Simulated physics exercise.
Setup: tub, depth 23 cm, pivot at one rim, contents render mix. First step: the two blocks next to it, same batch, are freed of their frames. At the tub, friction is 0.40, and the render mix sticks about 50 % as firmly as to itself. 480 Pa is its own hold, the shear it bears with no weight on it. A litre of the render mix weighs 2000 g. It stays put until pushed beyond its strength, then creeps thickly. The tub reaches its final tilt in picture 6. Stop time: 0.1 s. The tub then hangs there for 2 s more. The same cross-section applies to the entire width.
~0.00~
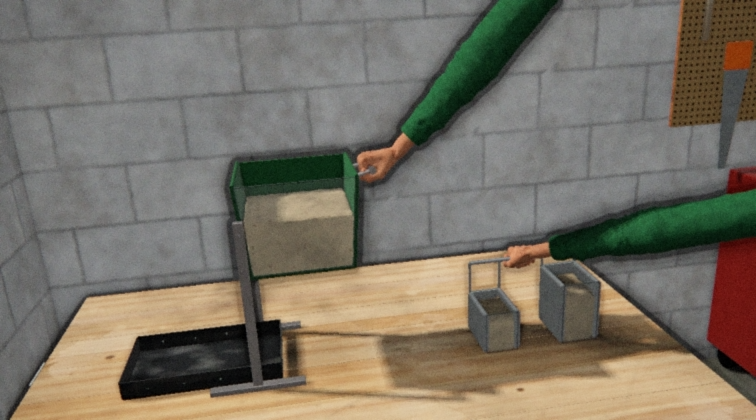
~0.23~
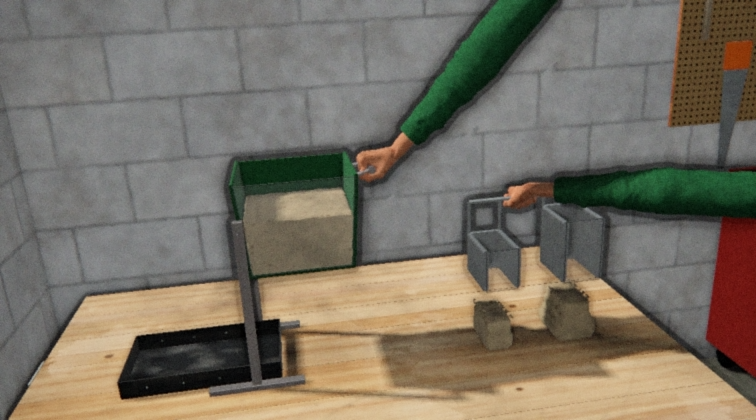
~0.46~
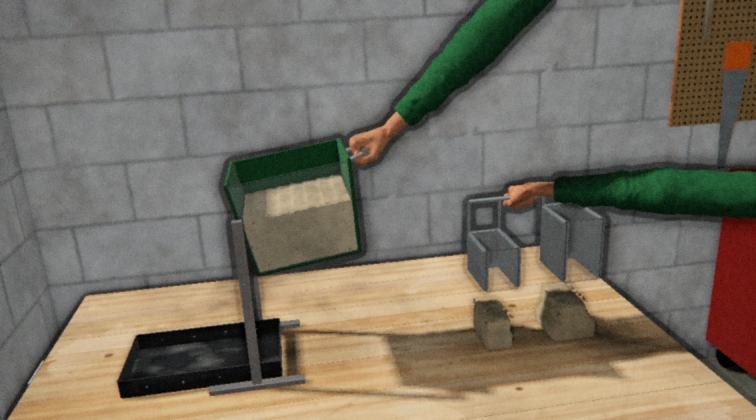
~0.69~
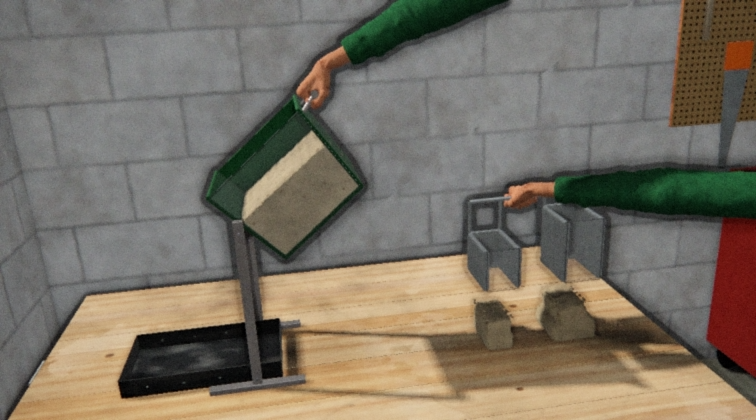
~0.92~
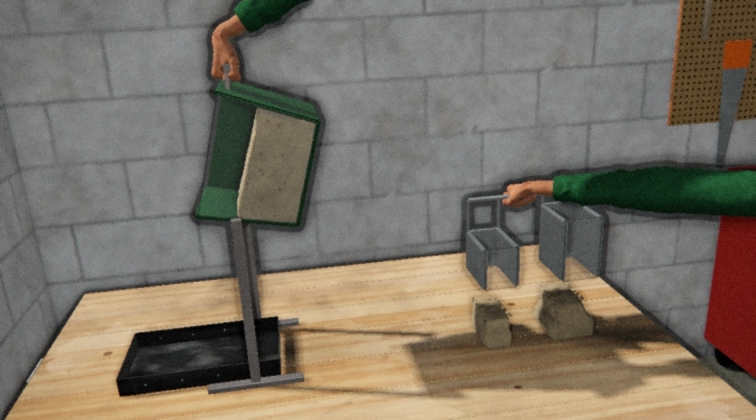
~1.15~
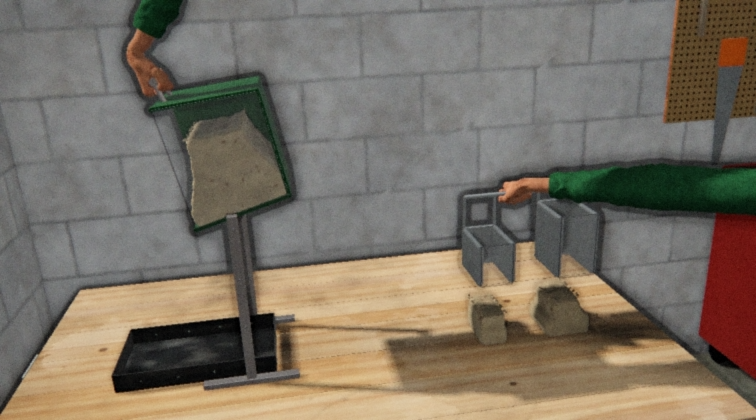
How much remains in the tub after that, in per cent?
31 %.
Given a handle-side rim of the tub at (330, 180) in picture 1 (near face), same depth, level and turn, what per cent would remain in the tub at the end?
Near 45 per cent.
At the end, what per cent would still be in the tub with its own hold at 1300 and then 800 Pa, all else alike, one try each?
It'd be some 45 percent the first time and some 45 percent the second.
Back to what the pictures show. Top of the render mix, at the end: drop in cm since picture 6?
Roughly 13 cm.
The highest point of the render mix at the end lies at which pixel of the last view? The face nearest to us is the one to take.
Looking at the last picture, I'd put it at about (249, 184).
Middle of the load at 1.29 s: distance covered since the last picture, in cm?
The distance comes to some 9 cm.
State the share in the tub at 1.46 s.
The tub holds some 40 % at that moment.
By 1.29 s, the tub is at 101 degrees and holds 65 %.
By 1.46 s, the tub is at 101 degrees and holds 38 %.
By 1.63 s, the tub is at 101 degrees and holds 34 %.
By 1.80 s, the tub is at 101 degrees and holds 33 %.
By 3.15 s, at the end, the tub is at 101 degrees and holds 31 %.
